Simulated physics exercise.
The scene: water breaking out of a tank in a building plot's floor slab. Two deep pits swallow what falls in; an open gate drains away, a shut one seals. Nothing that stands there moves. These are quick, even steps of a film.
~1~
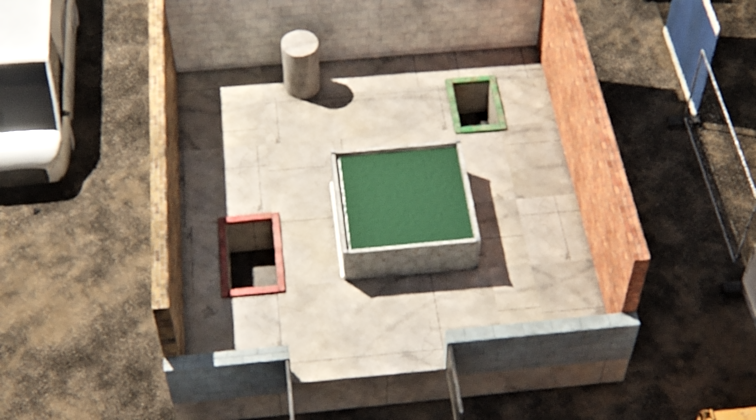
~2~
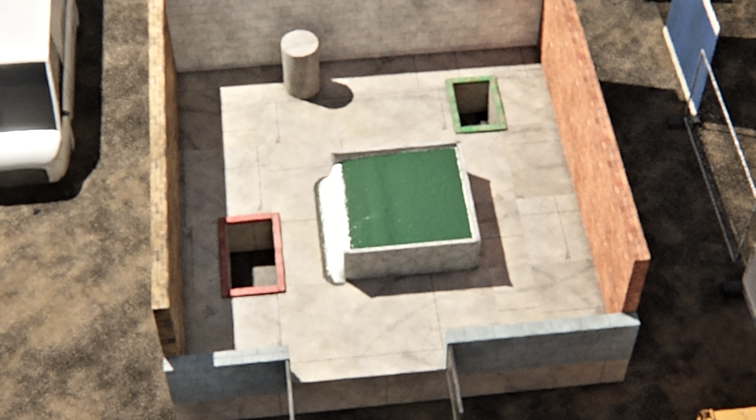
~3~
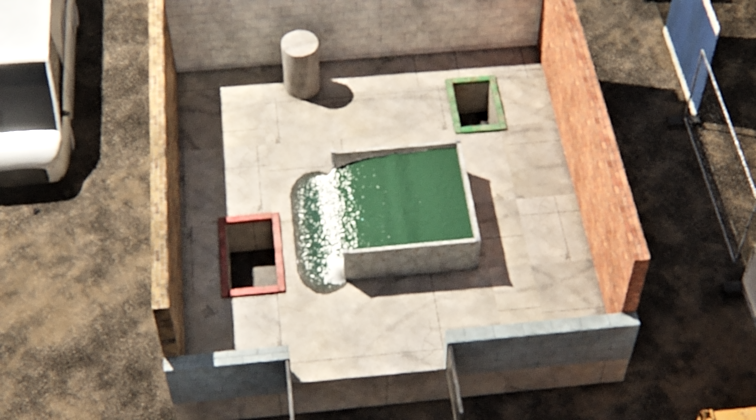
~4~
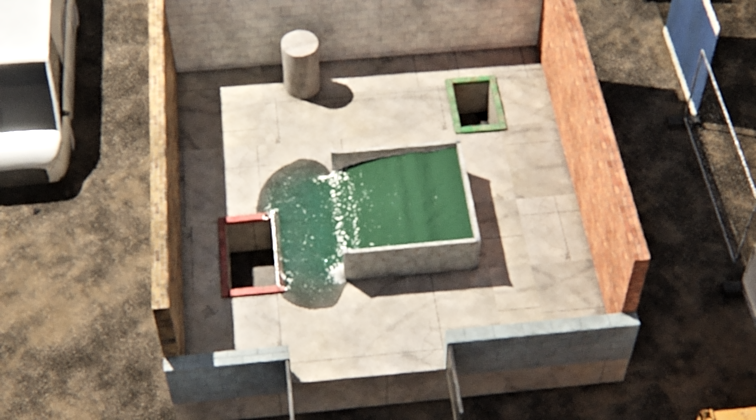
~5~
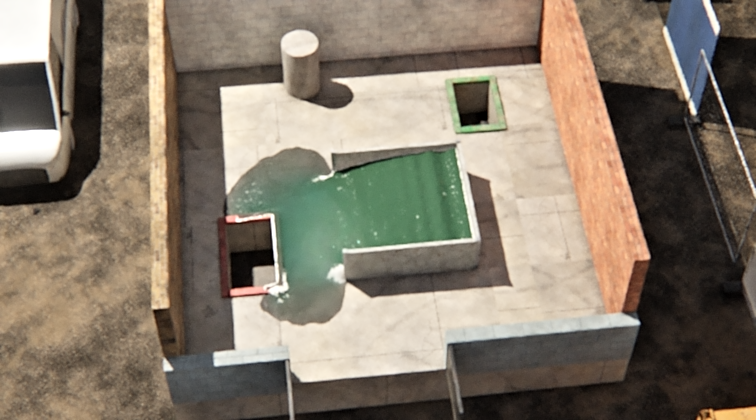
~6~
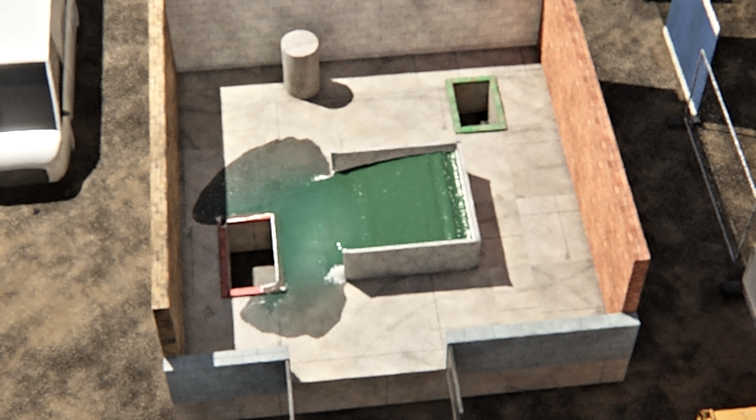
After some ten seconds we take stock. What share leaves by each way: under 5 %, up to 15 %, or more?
The gate takes from 5 to 15 %; the red pit takes more than 15 %; the green pit takes less than 5 %.
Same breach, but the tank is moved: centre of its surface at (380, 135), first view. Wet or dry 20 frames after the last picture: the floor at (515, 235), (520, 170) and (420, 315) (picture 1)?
In turn: Not flooded, clear, dry.
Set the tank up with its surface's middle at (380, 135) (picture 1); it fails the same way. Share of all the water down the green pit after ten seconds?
Per cent: Green 4.
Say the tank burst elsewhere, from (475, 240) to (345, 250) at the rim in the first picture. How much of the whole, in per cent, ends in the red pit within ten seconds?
Parts in a hundred: Red 0.
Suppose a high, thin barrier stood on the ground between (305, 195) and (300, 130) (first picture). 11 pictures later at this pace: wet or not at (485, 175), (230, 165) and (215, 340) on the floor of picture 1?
As listed: Free of water, wet, awash.
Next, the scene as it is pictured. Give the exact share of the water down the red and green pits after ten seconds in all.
Near 40 and 0 in a hundred.
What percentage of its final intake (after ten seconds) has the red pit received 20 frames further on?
About 85 per cent.
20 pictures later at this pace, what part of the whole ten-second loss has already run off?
About 70 per cent.
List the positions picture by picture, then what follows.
Still water in the water tank at (404, 198), in the first picture.
The front is at (342, 283), out from the gap at (341, 219), in the second picture.
Water pours out at (341, 221) and has run to (324, 290), in the third picture.
The front is at (299, 302), out from the gap at (341, 222), in the fourth picture.
The front is at (237, 189), out from the gap at (341, 222), in the fifth picture.
Water pours out at (341, 222) and has run to (199, 208), in the sixth picture.
A moment on, water covers 25 % of the floor; the gate 0 %, the red pit 15 %, the green pit 0 %.
Next, water covers 35 % of the floor; the gate 0 %, the red pit 26 %, the green pit 0 %.
Then, water covers 40 % of the floor; the gate 0 %, the red pit 34 %, the green pit 0 %.
Later, water covers 65 % of the floor; the gate 4 %, the red pit 39 %, the green pit 0 %.
In the end, water covers 80 % of the floor; the gate 8 %, the red pit 40 %, the green pit 1 %.
